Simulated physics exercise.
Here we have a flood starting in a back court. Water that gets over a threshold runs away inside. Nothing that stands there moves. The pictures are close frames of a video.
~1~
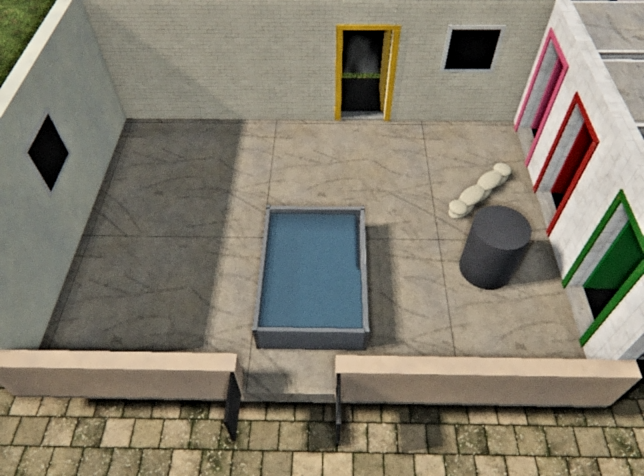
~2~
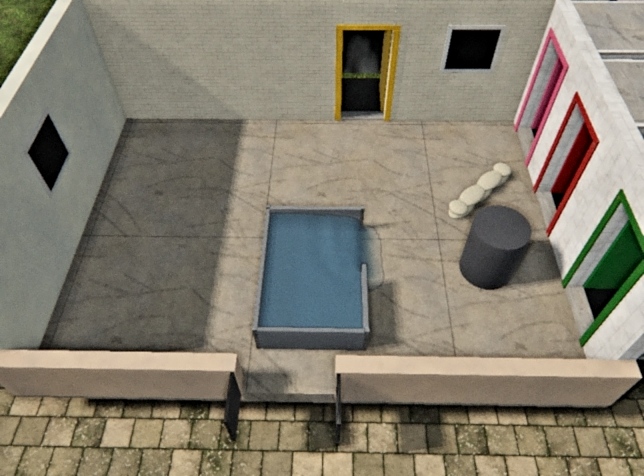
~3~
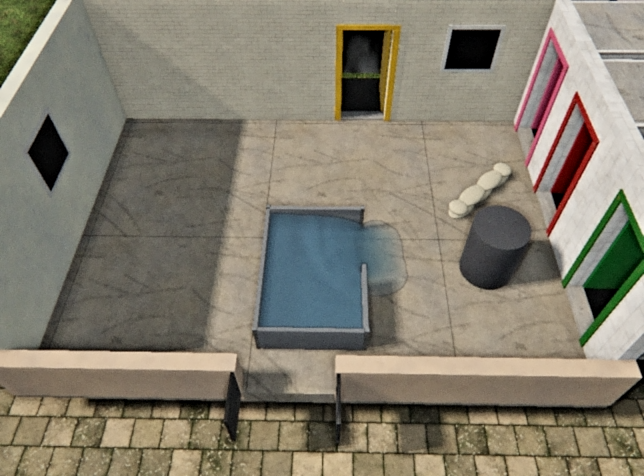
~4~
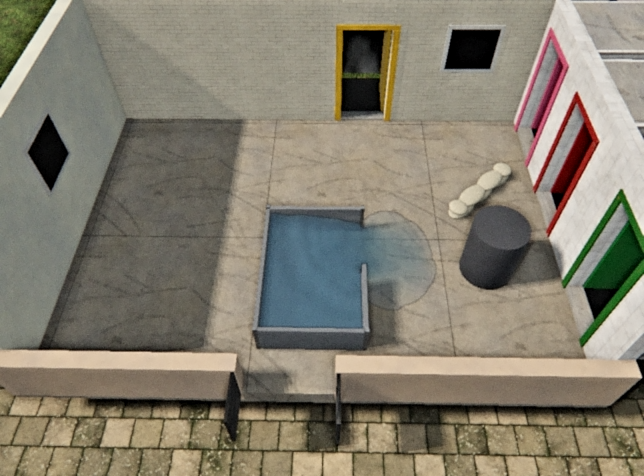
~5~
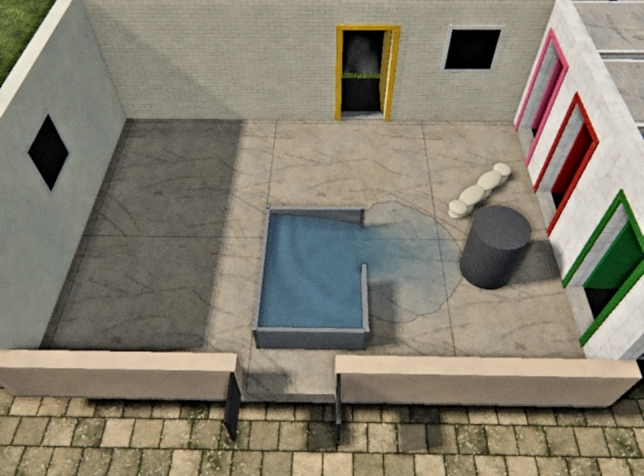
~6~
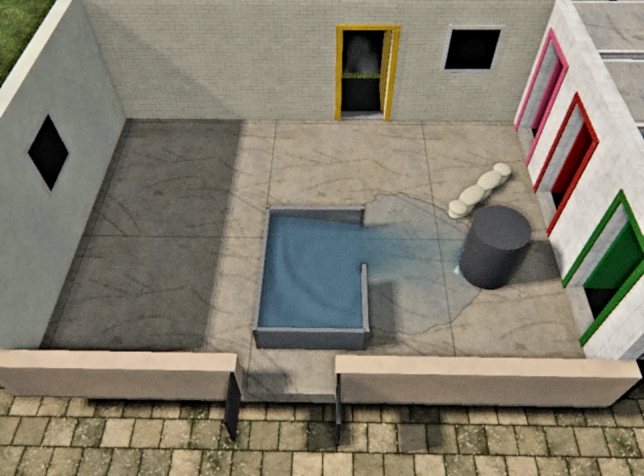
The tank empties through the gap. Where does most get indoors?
The red doorway takes the most.
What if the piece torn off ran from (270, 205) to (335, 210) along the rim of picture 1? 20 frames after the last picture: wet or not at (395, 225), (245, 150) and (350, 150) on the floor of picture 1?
In that order: Dry, wet, flooded.
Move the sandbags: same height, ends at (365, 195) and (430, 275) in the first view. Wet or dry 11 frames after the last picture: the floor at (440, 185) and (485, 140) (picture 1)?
In turn: Under water, dry.
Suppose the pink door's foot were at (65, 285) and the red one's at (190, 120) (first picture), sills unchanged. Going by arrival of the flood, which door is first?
The door marked green.
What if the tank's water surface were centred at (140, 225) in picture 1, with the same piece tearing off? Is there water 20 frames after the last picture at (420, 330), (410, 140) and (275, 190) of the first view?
In that order: Under water, flooded, covered.
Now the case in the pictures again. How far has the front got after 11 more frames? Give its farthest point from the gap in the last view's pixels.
Around (516, 147).
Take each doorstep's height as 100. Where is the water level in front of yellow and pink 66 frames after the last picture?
Roughly 120 per cent, then 50 per cent.
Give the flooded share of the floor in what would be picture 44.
Near 45 in a hundred.
A moment on, water covers 15 % of the floor; pink door not reached, red door wet at the sill, nothing in, green door not reached, yellow door not reached.
Next, water covers 25 % of the floor; pink door wet at the sill, nothing in, red door some in, green door wet at the sill, nothing in, yellow door not reached.
Then, water covers 30 % of the floor; pink door wet at the sill, nothing in, red door a lot in, green door wet at the sill, nothing in, yellow door not reached.
Later, water covers 45 % of the floor; pink door a trickle in, red door a lot in, green door a trickle in, yellow door wet at the sill, nothing in.
In the end, water covers 70 % of the floor; pink door a trickle in, red door a lot in, green door a trickle in, yellow door a trickle in; the red door has let in the most.
